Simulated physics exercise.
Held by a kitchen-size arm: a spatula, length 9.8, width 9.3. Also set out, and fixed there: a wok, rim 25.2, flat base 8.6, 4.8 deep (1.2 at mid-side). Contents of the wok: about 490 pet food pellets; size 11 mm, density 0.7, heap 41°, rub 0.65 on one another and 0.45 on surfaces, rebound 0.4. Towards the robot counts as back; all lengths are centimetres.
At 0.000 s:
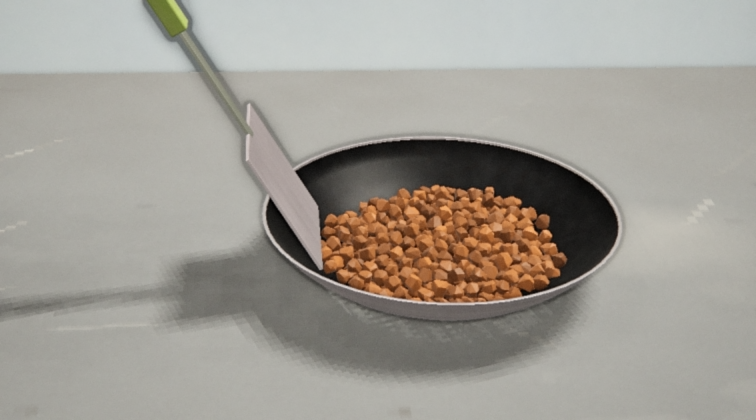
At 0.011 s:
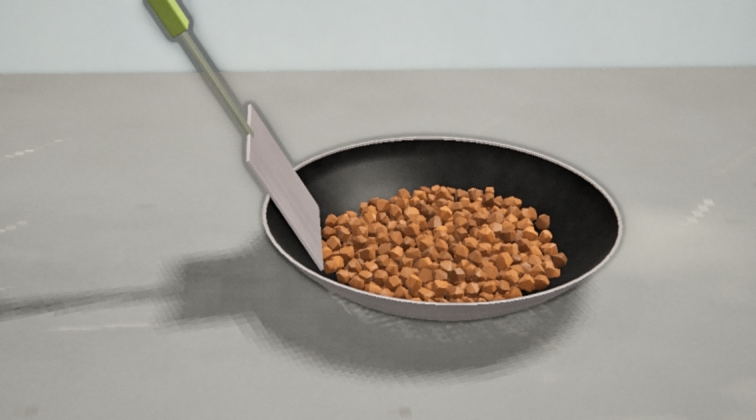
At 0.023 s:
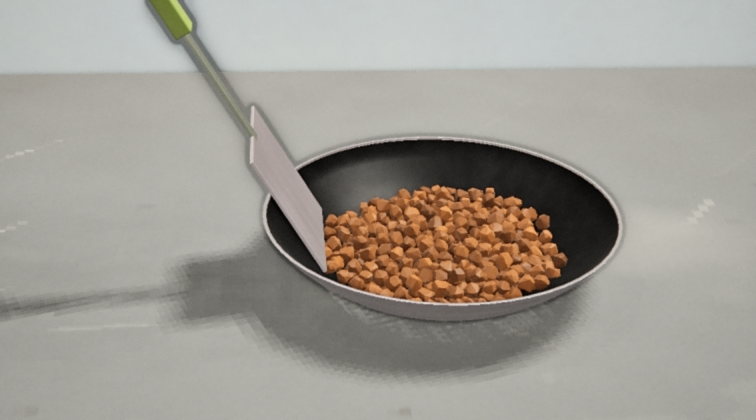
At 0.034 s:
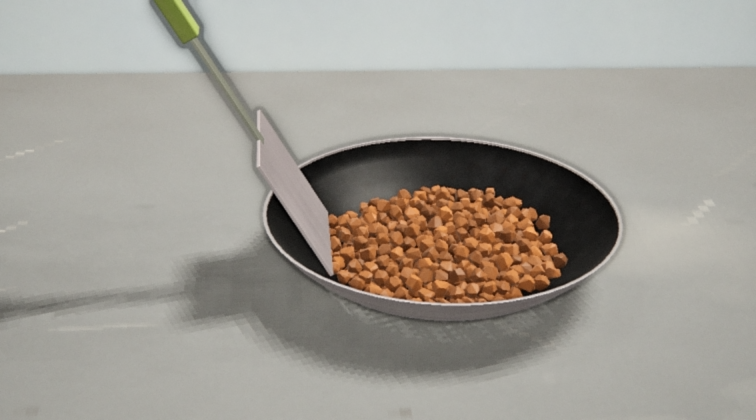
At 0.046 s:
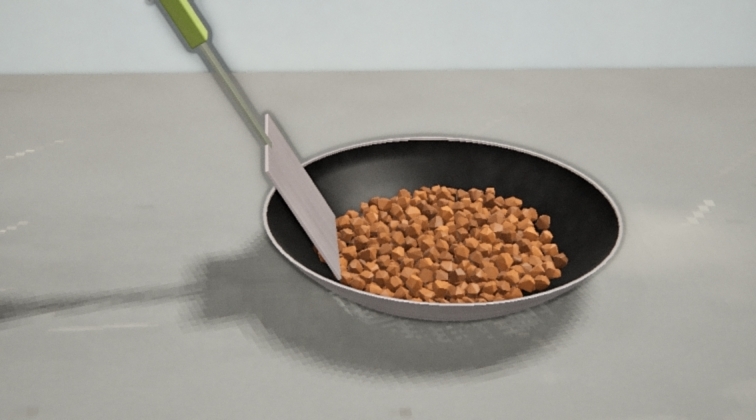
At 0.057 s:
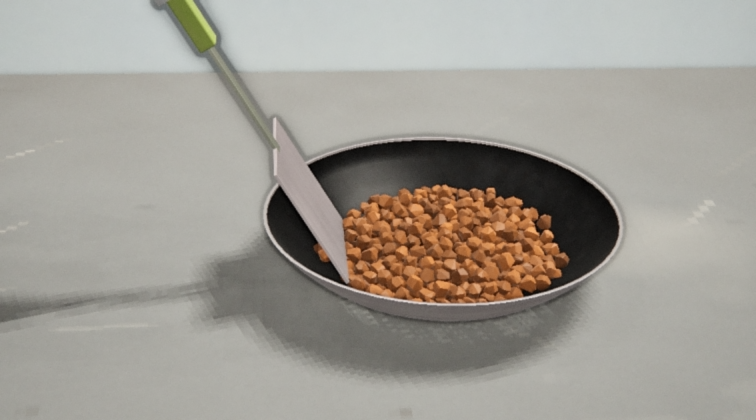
A green-handled spatula moves slowly right into the brown pellets in a black pan.
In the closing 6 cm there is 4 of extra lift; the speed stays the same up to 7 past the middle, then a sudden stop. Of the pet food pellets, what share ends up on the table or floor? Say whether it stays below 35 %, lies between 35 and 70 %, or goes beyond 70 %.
It stays below 35 %.
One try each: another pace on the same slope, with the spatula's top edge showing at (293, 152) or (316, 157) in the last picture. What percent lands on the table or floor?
That comes to some 40 and some 45 percent, in that order.
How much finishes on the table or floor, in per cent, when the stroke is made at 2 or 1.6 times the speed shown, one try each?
Roughly 35 % and roughly 35 %.
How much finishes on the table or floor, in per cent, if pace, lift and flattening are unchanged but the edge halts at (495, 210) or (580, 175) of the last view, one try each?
Try 1: Approx. 0 %; try 2: Approx. 40 %.
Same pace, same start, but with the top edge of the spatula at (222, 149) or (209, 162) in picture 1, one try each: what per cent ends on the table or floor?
Close to 15 and 10 percent respectively.
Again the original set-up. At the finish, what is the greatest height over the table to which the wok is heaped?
About 6.5 cm above the table.
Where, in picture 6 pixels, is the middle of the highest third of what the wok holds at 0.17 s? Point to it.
Centre estimated at around (514, 229).
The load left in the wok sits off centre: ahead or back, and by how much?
It sits near 5.0 centimetres ahead of centre.
After 0.17 s, sloping 60°, highest piece 7 above the table; 487 in the wok.
After 0.27 s, sloping 60°, highest piece 9 above the table; 477 in the wok, 10 on the blade or in flight.
After 0.53 s, sloping 60°, highest piece 7 above the table; 395 in the wok, 80 on the table or floor, 12 on the blade or in flight.
After 1.58 s, sloping 60°, highest piece 6 above the table; 388 in the wok, 99 on the table or floor.
In the end, 388 in the wok, 99 on the table or floor. That is 20 % on the table or floor.
